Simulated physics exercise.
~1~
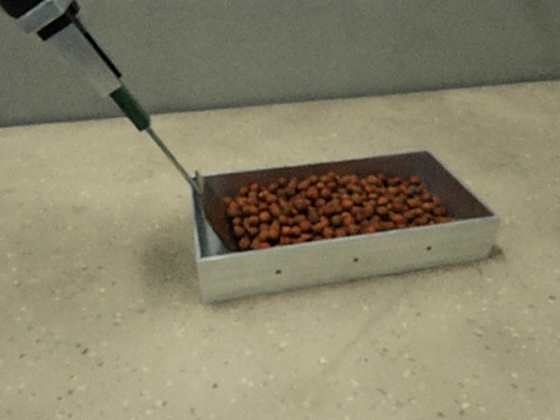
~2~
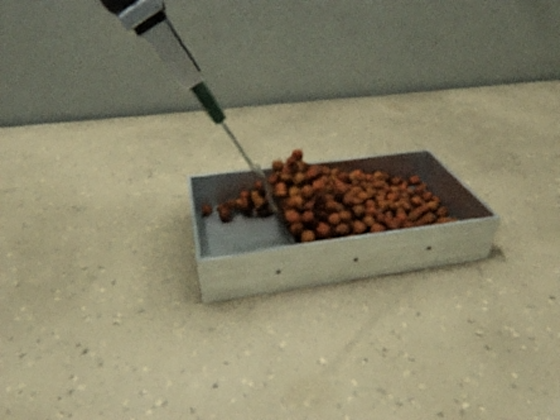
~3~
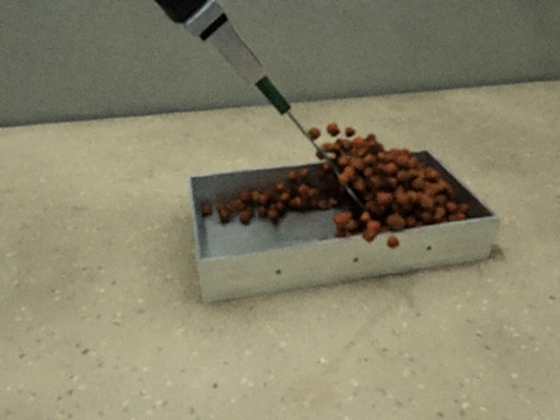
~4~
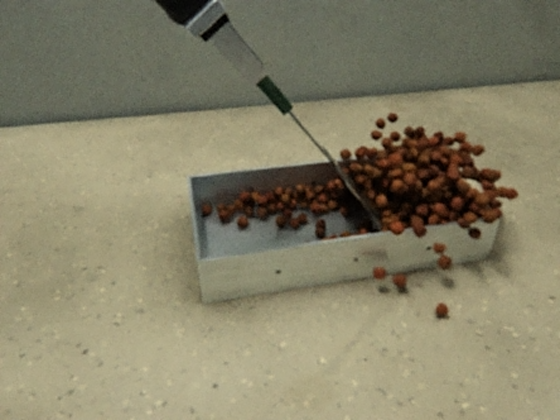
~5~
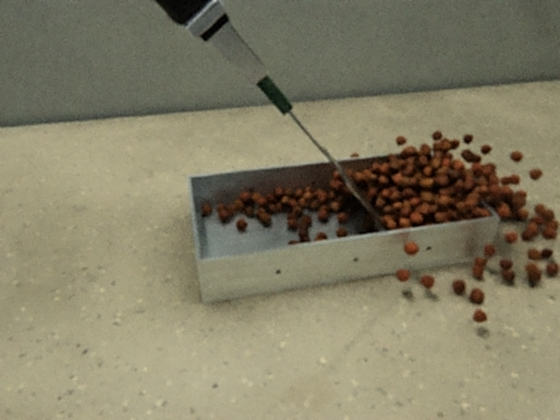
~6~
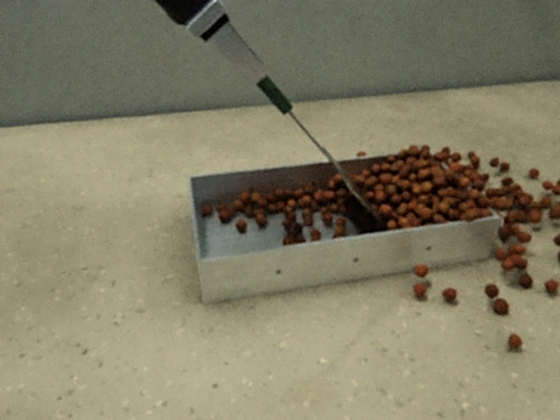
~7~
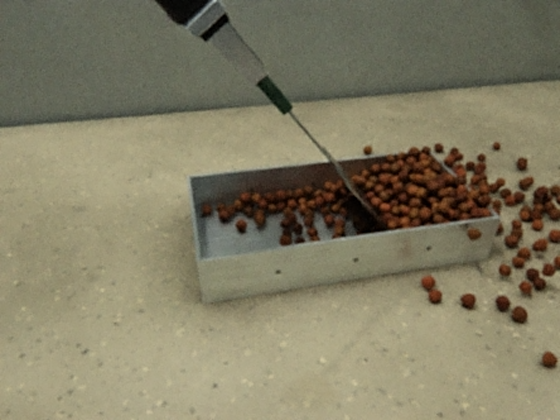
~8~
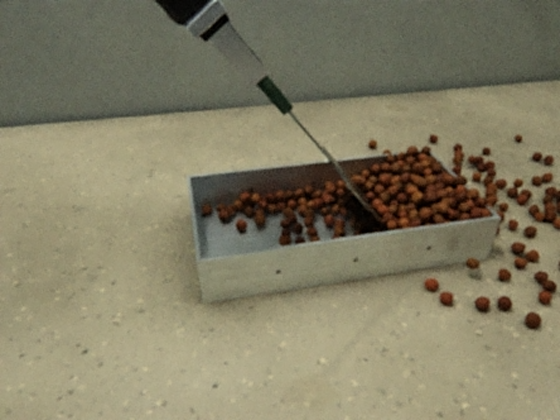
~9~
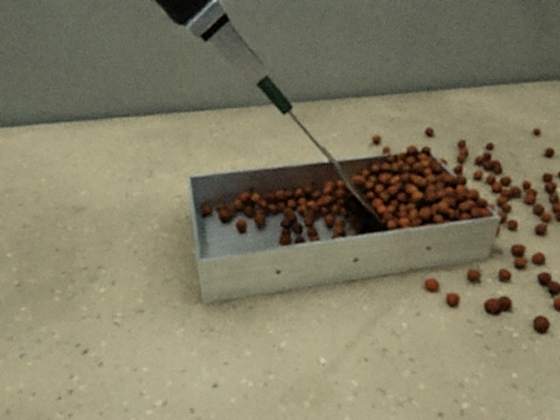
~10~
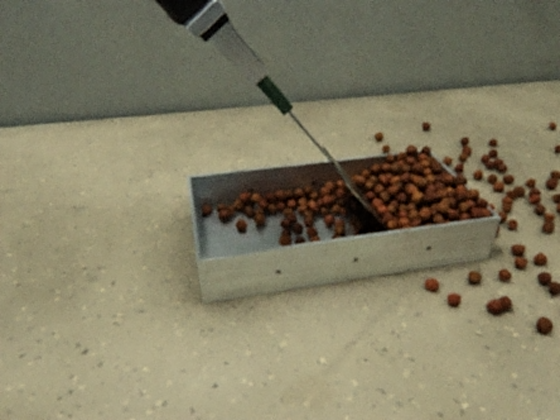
A robot arm lowers a thin paddle into the left end of a shallow metal trough filled with reddish-brown hazelnuts. The paddle sweeps right, pushing the nuts into a growing heap and leaving a bare patch of trough floor behind it, with some nuts trailing along the back. Near the right half it stops and tilts slightly, and the heap surges onward, spraying nuts over the right end and front edge. They bounce and roll across the speckled surface. Finally the paddle rests against the remaining pile, with scattered nuts lying still to the right.
